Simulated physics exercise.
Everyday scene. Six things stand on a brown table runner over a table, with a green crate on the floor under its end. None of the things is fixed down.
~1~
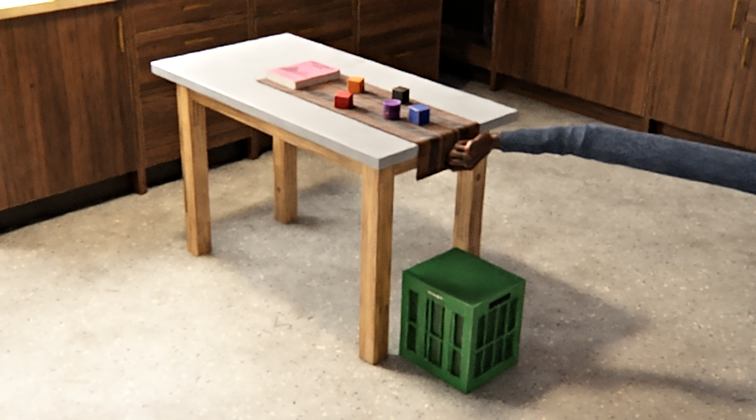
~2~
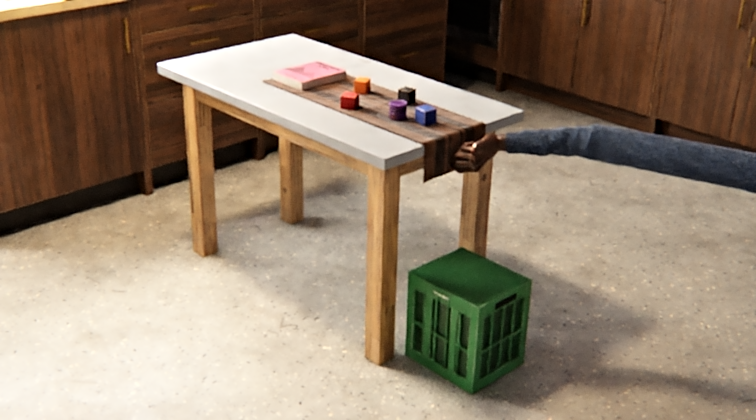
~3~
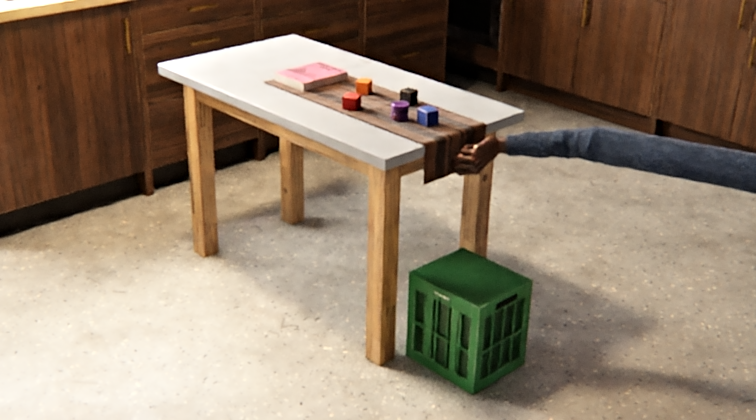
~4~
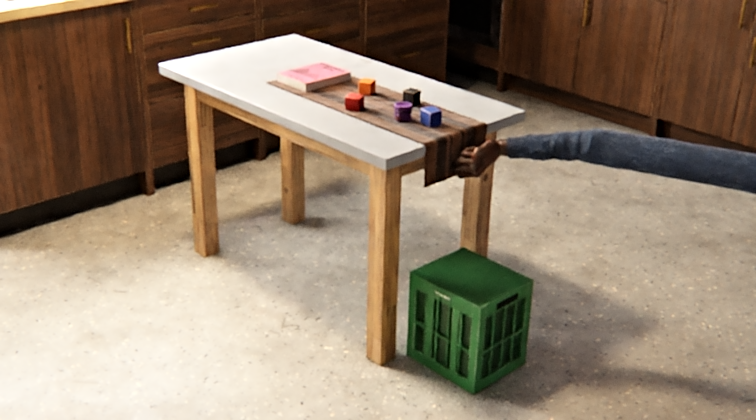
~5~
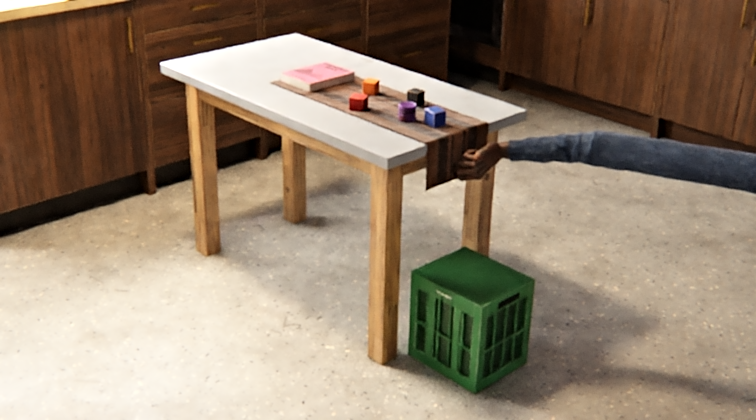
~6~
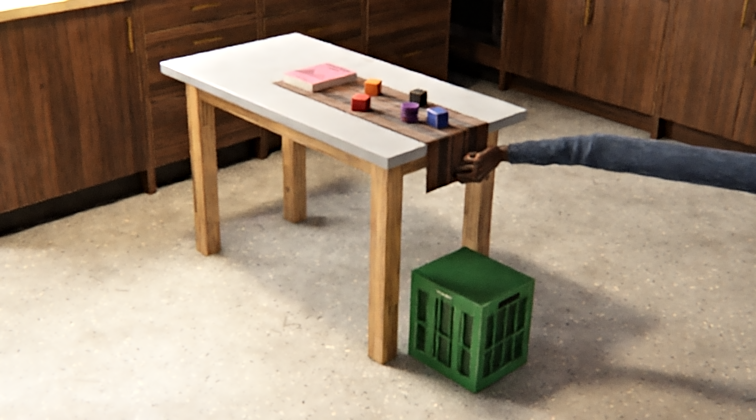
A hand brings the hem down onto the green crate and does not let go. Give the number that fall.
The number is three.
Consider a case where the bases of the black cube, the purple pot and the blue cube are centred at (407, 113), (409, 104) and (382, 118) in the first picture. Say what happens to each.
In the end the black cube is no longer on top, the purple pot is no longer on top, and the blue cube is no longer on top.
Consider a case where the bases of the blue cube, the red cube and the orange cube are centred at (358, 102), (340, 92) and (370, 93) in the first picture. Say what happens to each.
Outcome: Blue cube stays, red cube stays, orange cube stays.
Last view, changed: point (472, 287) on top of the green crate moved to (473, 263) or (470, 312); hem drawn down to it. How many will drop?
2 and 4.
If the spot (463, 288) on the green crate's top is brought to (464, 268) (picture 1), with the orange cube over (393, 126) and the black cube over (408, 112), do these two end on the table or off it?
As for the orange cube, it leaves the top; as for the black cube, it leaves the top.
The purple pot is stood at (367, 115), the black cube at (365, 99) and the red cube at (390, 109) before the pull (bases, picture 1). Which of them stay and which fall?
Purple pot gone, black cube stays, red cube gone.
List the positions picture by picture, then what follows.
In the first frame, hem (416, 181); blue cube (420, 107); purple pot (392, 102); black cube (401, 88); red cube (344, 94); orange cube (356, 79); top of the crate (463, 288).
In the second frame, hem (423, 183); blue cube (426, 108).
In the third frame, hem (423, 185); purple pot (400, 104).
In the fourth frame, hem (424, 188); black cube (412, 90); top of the crate (470, 288).
In the fifth frame, hem (425, 191); red cube (359, 96).
In the sixth frame, hem (426, 194); blue cube (438, 110); purple pot (410, 105); black cube (419, 91); red cube (361, 97); orange cube (374, 81).
Soon after, hem near (455, 238); blue cube and purple pot gone.
After that, hem on the crate; blue cube, purple pot and black cube gone.
In the end, hem on the crate; blue cube, purple pot and black cube gone. The answer is three.
